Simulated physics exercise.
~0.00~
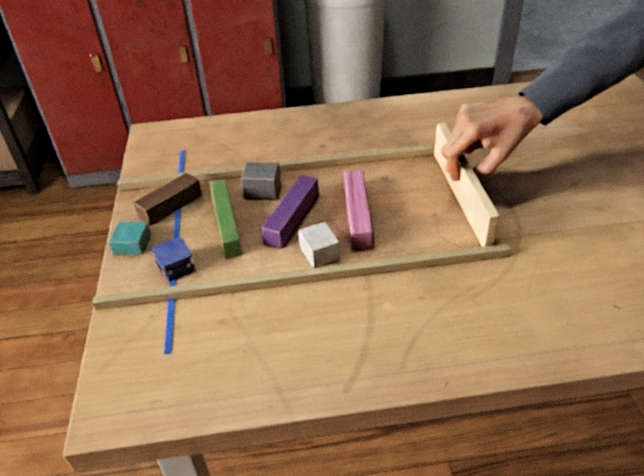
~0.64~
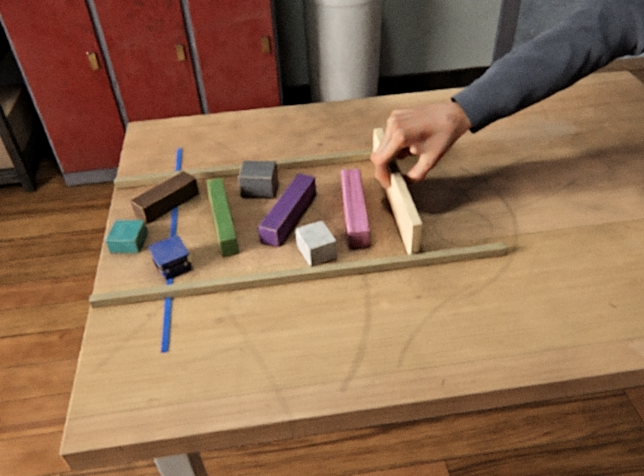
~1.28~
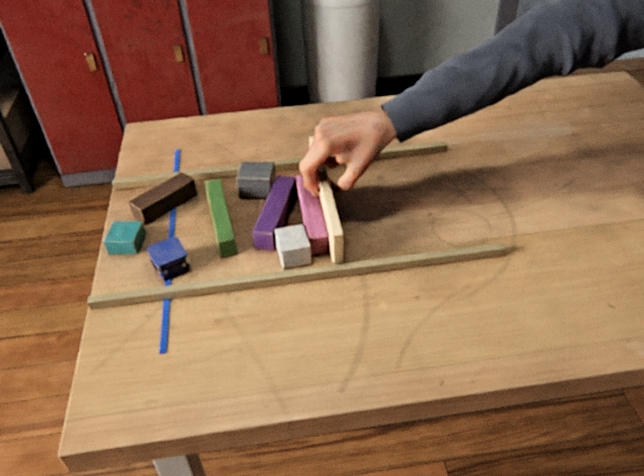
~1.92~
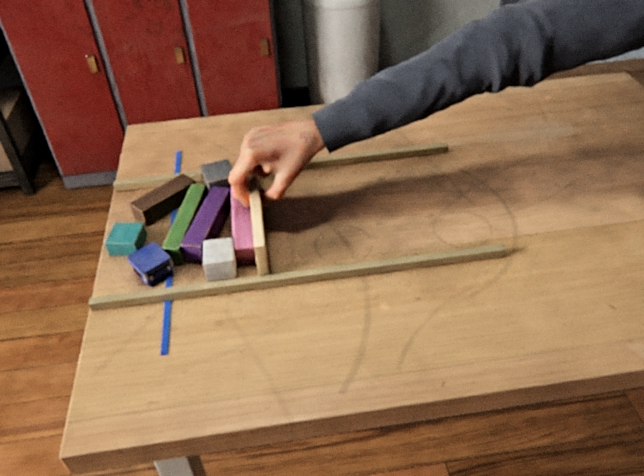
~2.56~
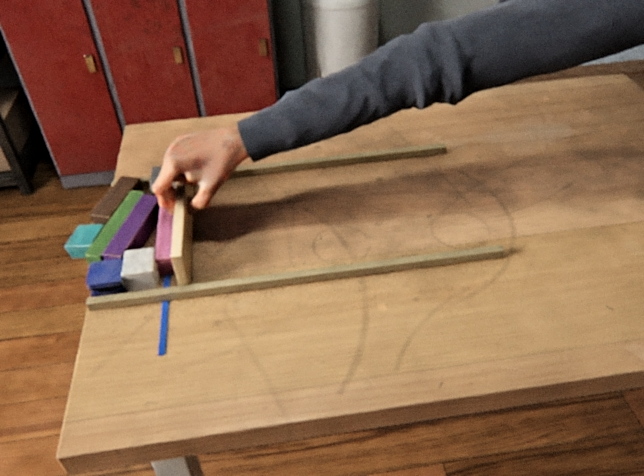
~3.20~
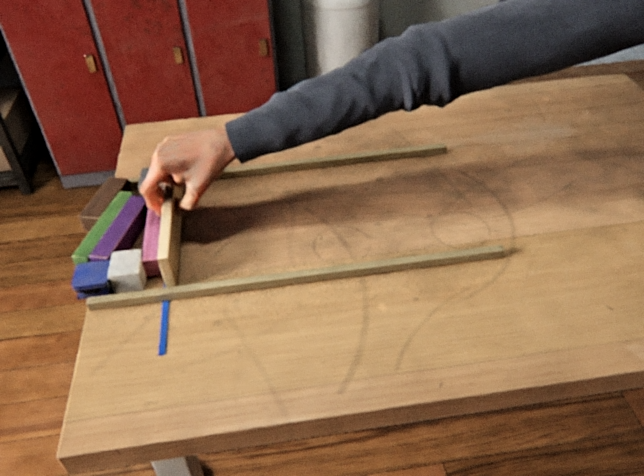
A hand slid an upright wooden board leftward between two rails on a table, gathering the colorful blocks and sticks into a tight bunch and pushing them past the blue tape to the table's edge, where the turquoise block dropped off.
